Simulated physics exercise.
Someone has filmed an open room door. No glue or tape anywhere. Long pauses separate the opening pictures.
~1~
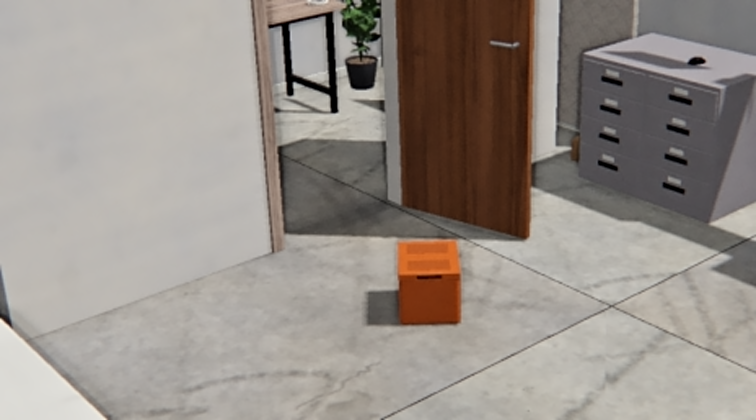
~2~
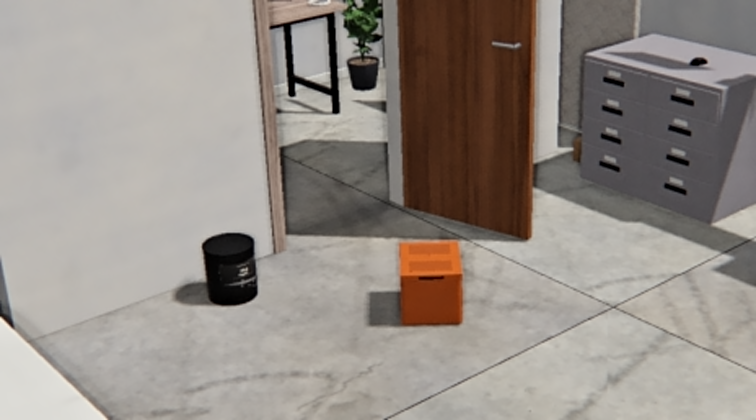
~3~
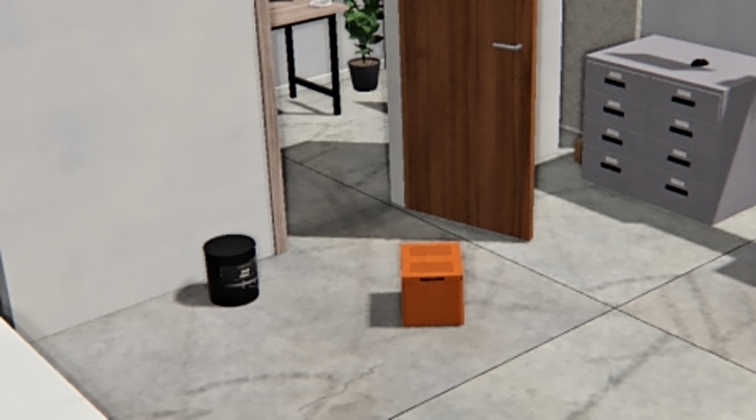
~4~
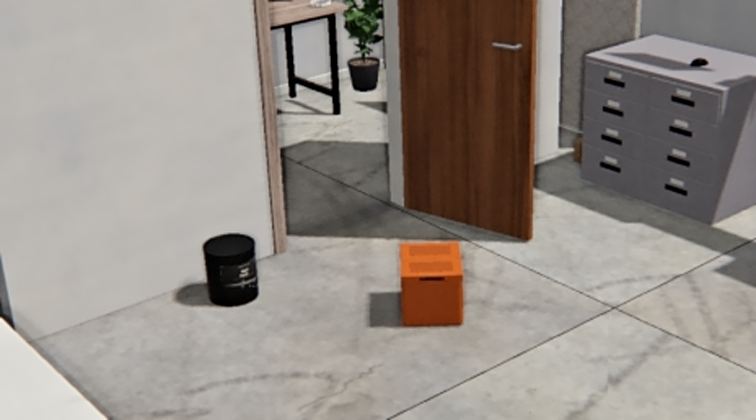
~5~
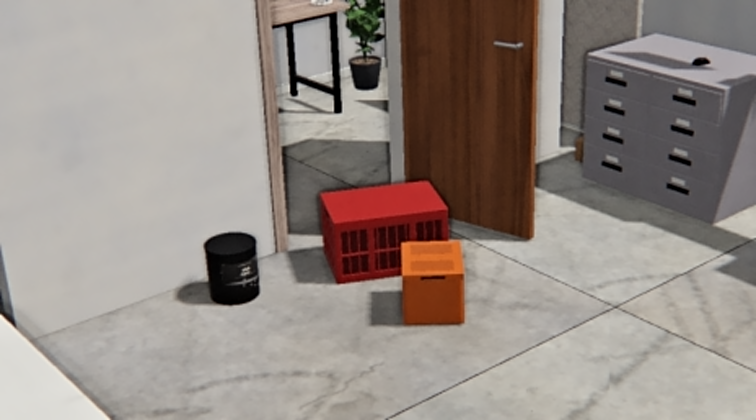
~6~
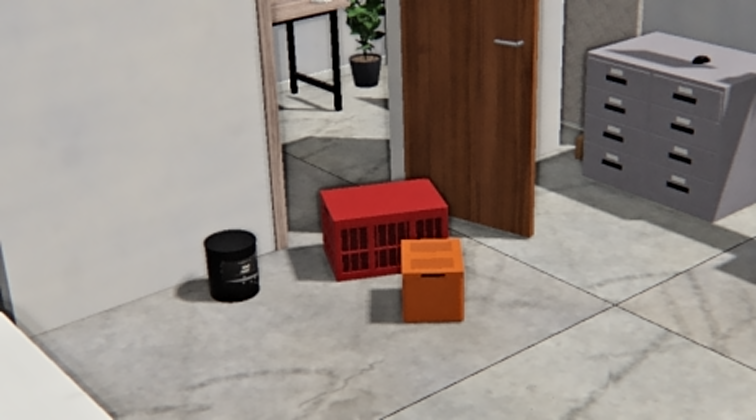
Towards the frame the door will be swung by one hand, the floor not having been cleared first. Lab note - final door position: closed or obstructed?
The door never meets its frame.
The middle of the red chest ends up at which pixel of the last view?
Around (366, 231).
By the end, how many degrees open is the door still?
About 60°.
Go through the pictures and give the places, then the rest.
In the first frame, door wide open and still.
In the second frame, door wide open and still; black pail (231, 269); orange tote (431, 283).
In the third frame, door wide open and still; black pail (232, 271); orange tote (432, 285).
In the fourth frame, door wide open and still; black pail (231, 270); orange tote (431, 284).
In the fifth frame, door wide open and still; black pail (233, 269); orange tote (432, 283).
In the sixth frame, door wide open and still; red chest (384, 229); black pail (233, 266).
Then, 0.40 s later than the last frame, door 93° open.
Then, 0.70 s later than the last frame, door 74° open.
Then, 0.80 s later than the last frame, door 67° open.
Then, 1.00 s later than the last frame, door 61° open; red chest moved a little near (369, 231).
When it is over, door 59° open; all 3 as before. End places, in pixels of the last picture, red chest near (366, 231).
